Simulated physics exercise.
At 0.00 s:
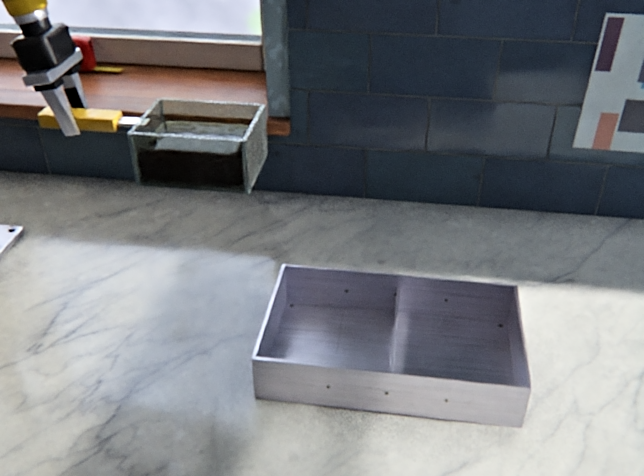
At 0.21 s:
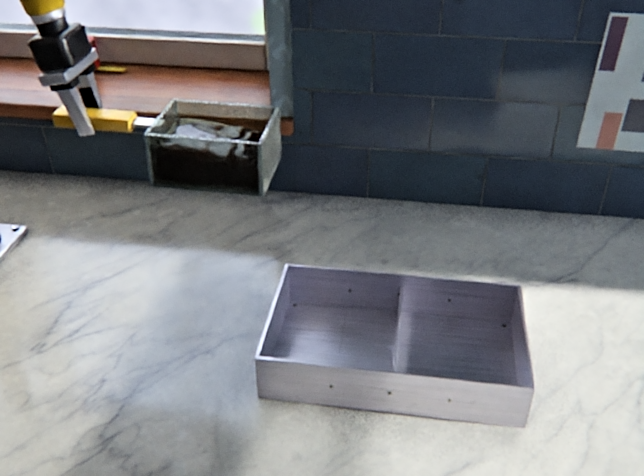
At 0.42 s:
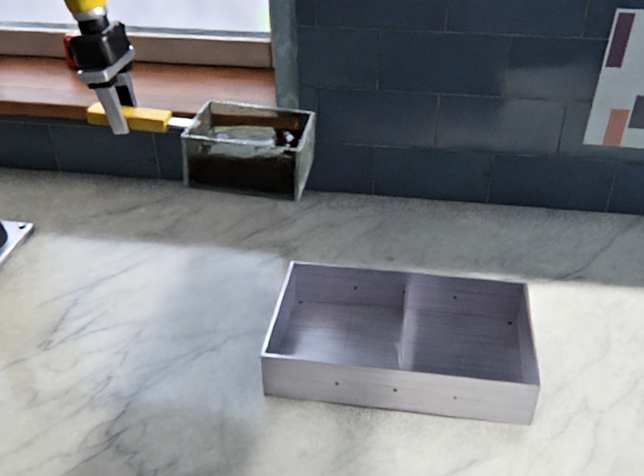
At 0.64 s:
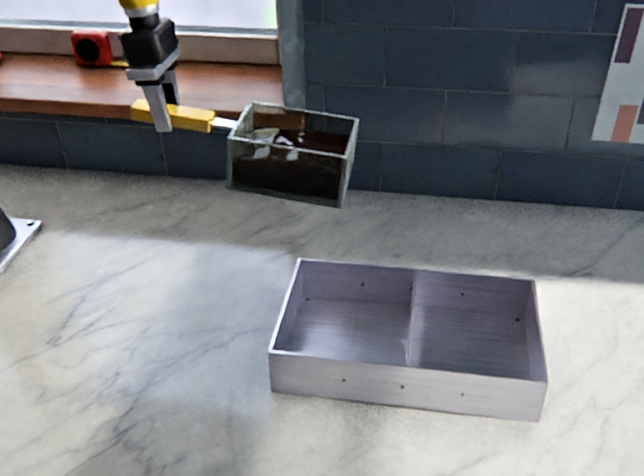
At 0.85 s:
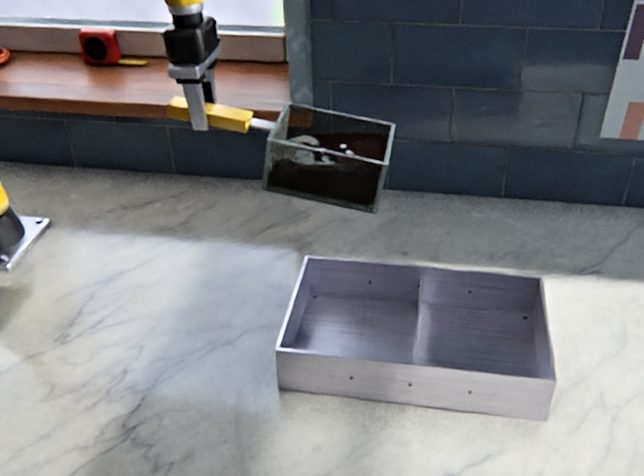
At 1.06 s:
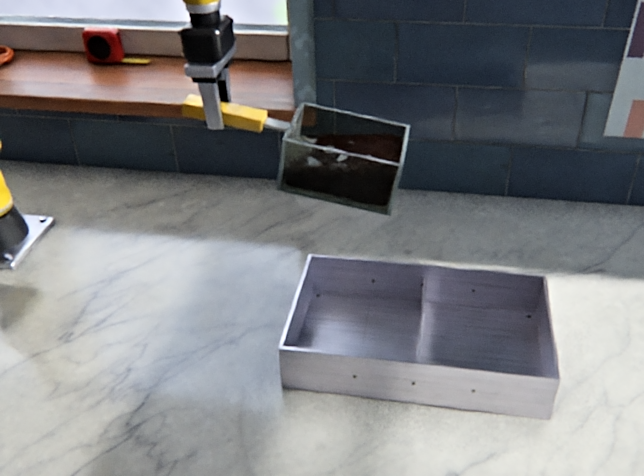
A robot arm carries a clear box of dark liquid rightward, gradually tilting it.
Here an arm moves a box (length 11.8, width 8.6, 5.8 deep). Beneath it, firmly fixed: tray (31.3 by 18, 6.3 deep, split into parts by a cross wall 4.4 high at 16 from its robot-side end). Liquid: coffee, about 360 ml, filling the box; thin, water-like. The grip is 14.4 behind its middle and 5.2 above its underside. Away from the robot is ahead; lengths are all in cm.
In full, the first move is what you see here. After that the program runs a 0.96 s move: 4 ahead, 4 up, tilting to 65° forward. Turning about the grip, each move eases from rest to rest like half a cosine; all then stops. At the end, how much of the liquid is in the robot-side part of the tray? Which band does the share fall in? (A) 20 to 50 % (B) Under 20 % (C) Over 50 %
(C) Over 50 %.
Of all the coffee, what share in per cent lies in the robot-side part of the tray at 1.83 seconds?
Near 25 %.
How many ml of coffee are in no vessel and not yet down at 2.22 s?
I'd put it near 25 ml.
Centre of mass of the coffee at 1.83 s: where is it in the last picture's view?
Approximate centre pixel: (358, 260).
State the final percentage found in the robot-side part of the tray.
About 60 %.
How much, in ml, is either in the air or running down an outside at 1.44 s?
Reading: Near 0 ml.
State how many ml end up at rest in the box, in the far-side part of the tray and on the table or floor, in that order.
Around 90 ml in the first, 30 ml in the second and 30 ml in the third.
By 1.44 s, tilted 29° forward, liquid up to 26 above the table; 360 ml in the box.
By 1.83 s, tilted 60° forward, liquid up to 34 above the table; 200 ml in the box, 85 ml in the robot-side part, 20 ml in the far-side part, 55 ml in the air or running down outside.
By 2.22 s, tilted 65° forward, liquid up to 75 above the table; 190 ml in the robot-side part, 110 ml in the box, 25 ml in the far-side part, 10 ml on the table or floor, 25 ml in the air or running down outside.
By 3.02 s, tilted 65° forward, liquid up to 22 above the table; 225 ml in the robot-side part, 85 ml in the box, 30 ml in the far-side part, 25 ml on the table or floor.
Final state, 225 ml in the robot-side part, 85 ml in the box, 30 ml in the far-side part, 30 ml on the table or floor. That is 61 % in the robot-side part of the tray.
